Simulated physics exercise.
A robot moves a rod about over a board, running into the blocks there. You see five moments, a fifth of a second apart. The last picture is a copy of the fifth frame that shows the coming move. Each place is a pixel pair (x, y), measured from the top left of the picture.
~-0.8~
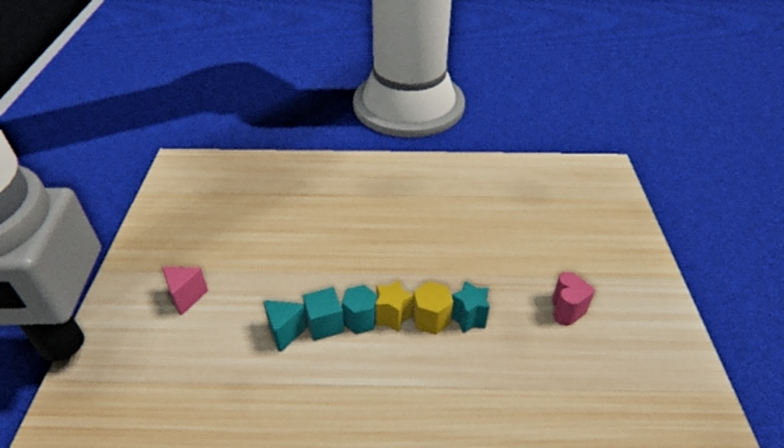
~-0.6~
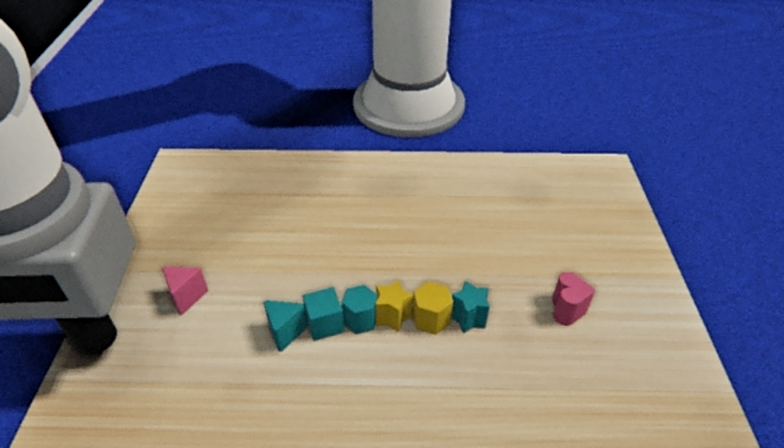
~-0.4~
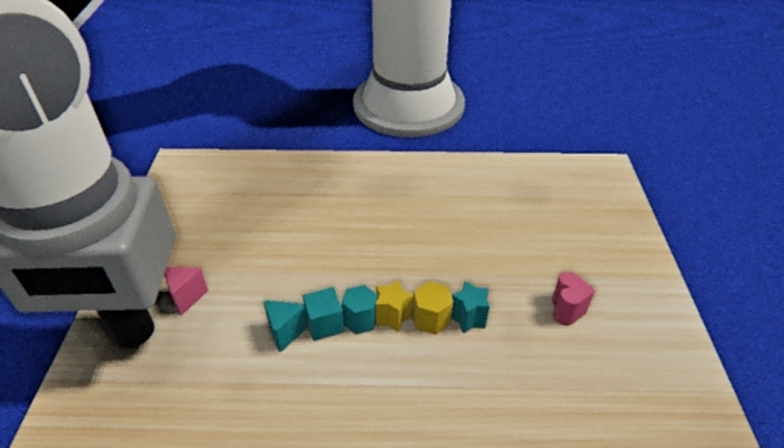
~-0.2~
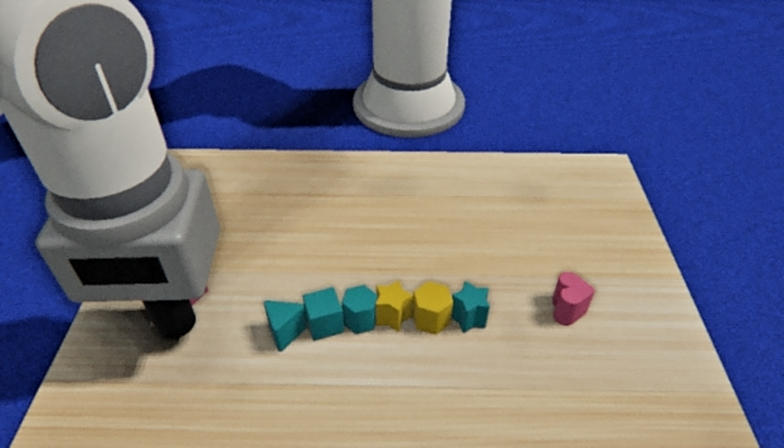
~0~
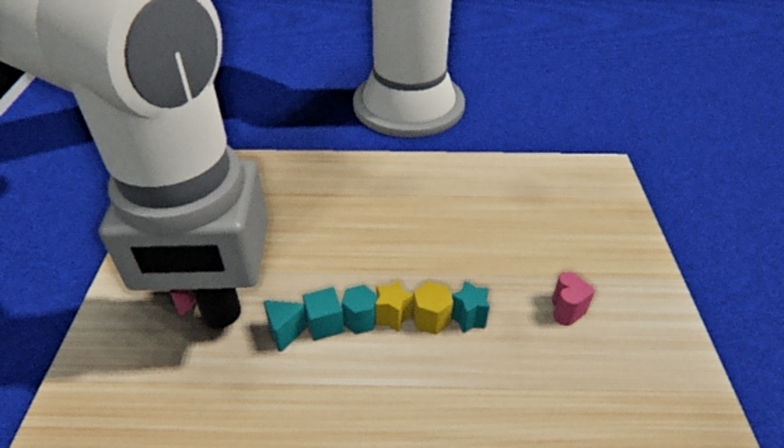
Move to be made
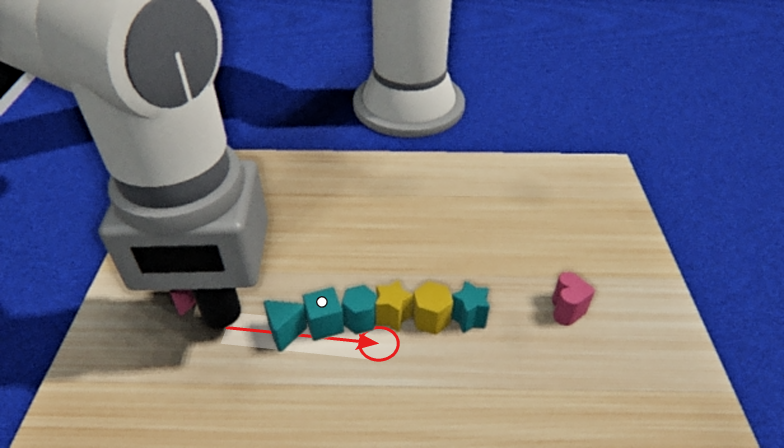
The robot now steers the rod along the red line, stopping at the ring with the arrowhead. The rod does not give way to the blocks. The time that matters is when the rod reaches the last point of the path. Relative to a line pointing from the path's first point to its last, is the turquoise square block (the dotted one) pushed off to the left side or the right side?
It moves off to the left.
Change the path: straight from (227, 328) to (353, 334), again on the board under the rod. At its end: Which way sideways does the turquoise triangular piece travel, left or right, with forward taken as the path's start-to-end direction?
It gets pushed right.
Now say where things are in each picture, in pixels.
In the first picture, tip of the rod at (63, 344), middles of tops, turquoise triangular piece at (281, 311), turquoise square block at (322, 302), turquoise hexagon at (359, 298), yellow star at (393, 294), yellow hexagon at (433, 296).
In the second picture, rod at (97, 339), nothing pushed.
In the third picture, rod at (134, 332), nothing pushed.
In the fourth picture, rod at (176, 323), nothing pushed.
In the fifth picture, rod at (222, 313), turquoise triangular piece at (281, 311), turquoise square block at (322, 302), turquoise hexagon at (359, 298), yellow star at (393, 294), yellow hexagon at (433, 296).
The line goes from (227, 328) directly to (379, 343); the dot is on the turquoise square block.
On the path given first. One third of the way, rod at (275, 318); turquoise triangular piece at (302, 320), turned 40° clockwise; turquoise square block at (329, 306), turned 20° anticlockwise; turquoise hexagon at (364, 296); yellow star at (396, 293).
Two thirds of the way, rod at (326, 324); turquoise triangular piece at (359, 326), turned 20° clockwise; turquoise square block at (365, 300), turned 45° anticlockwise; turquoise hexagon at (388, 280), turned 15° anticlockwise; yellow star at (420, 274); yellow hexagon at (449, 290), turned 60° clockwise.
At the end, rod at (379, 329); turquoise triangular piece at (406, 338), turned 65° clockwise; turquoise square block at (403, 294), turned 95° anticlockwise; turquoise hexagon at (396, 269), turned 60° anticlockwise; yellow star at (430, 264), turned 40° clockwise; yellow hexagon at (449, 289), turned 65° clockwise.
